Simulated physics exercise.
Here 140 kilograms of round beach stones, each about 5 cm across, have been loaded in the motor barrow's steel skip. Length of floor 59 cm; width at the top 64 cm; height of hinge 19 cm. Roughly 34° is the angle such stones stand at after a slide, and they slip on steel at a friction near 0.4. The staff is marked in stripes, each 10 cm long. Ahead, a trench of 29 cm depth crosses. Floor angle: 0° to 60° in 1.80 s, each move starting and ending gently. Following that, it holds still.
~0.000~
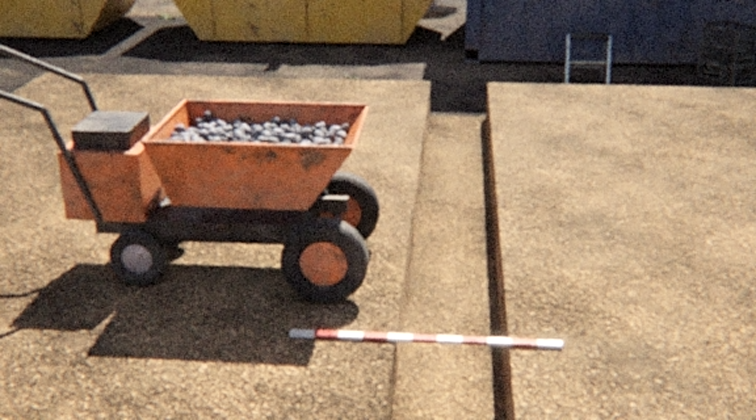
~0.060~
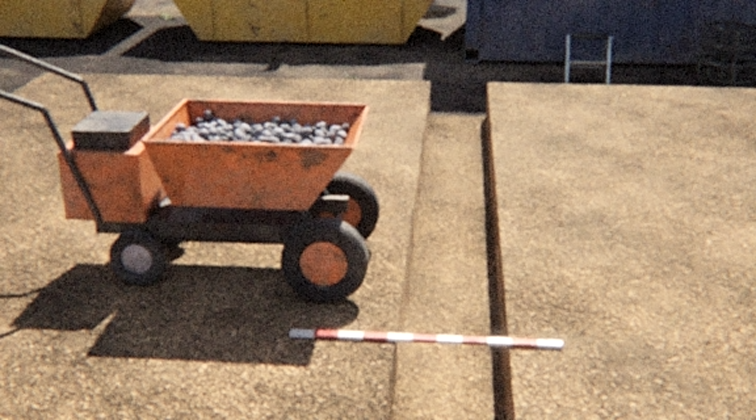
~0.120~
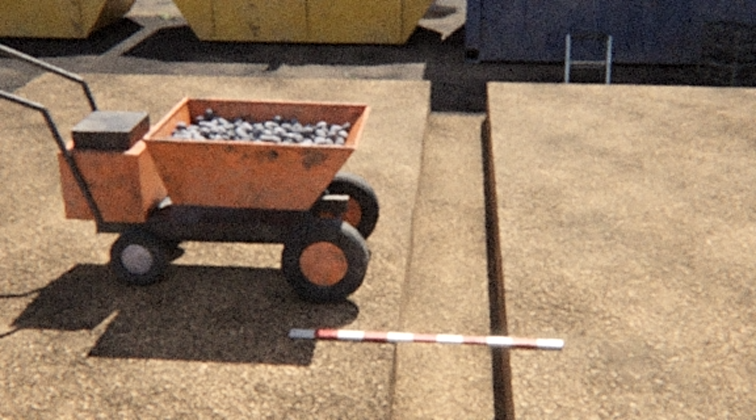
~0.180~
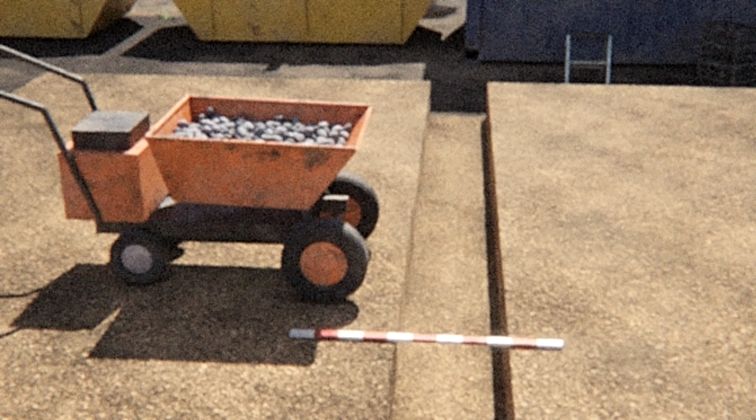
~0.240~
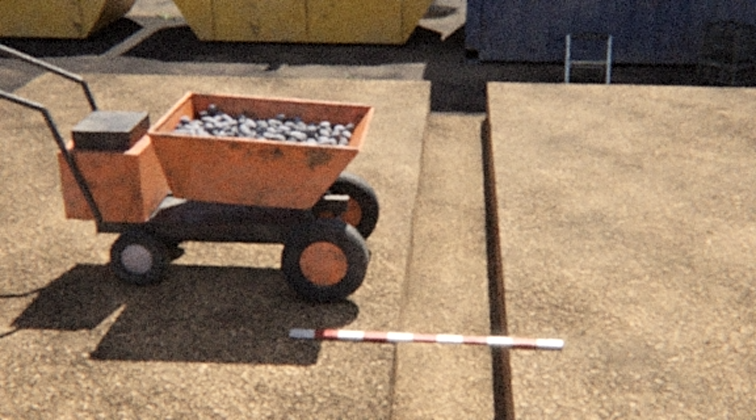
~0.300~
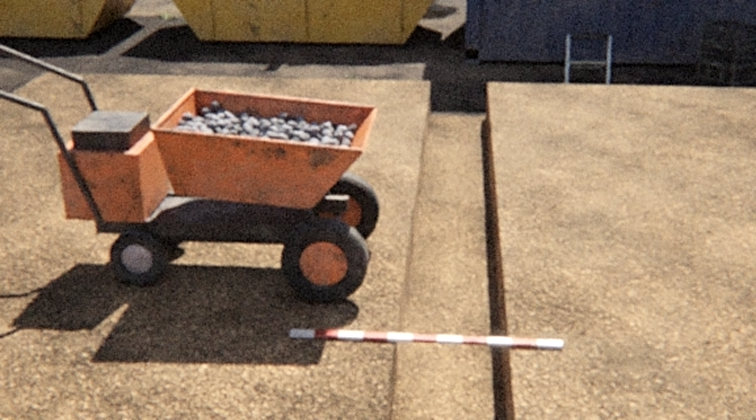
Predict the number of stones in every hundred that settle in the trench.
Close to 62 in a hundred.
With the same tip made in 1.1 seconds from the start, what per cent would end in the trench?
Something close to 55 per cent.
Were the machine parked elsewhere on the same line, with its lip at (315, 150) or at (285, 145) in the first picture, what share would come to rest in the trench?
About 75 per cent first, then about 75 per cent.
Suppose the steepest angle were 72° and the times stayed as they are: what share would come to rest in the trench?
Share in trench: Approx. 65%.
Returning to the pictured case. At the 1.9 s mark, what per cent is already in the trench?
About 20%.
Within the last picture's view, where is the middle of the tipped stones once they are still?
The tipped stones centre close to (475, 318).
After 1.4 s the floor is at 51°; 100 % in the skip; the foremost stones are at (433, 195).
After 1.9 s the floor is at 60°; 75 % in the skip, 21 % in the trench, 5 % past the trench; the foremost stones are at (535, 286).
After 2.2 s the floor is at 60°; 51 % in the skip, 33 % in the trench, 16 % past the trench; the foremost stones are at (611, 276).
After 4.2 s the floor is at 60°; 21 % in the skip, 62 % in the trench, 17 % past the trench; the foremost stones are at (677, 274).
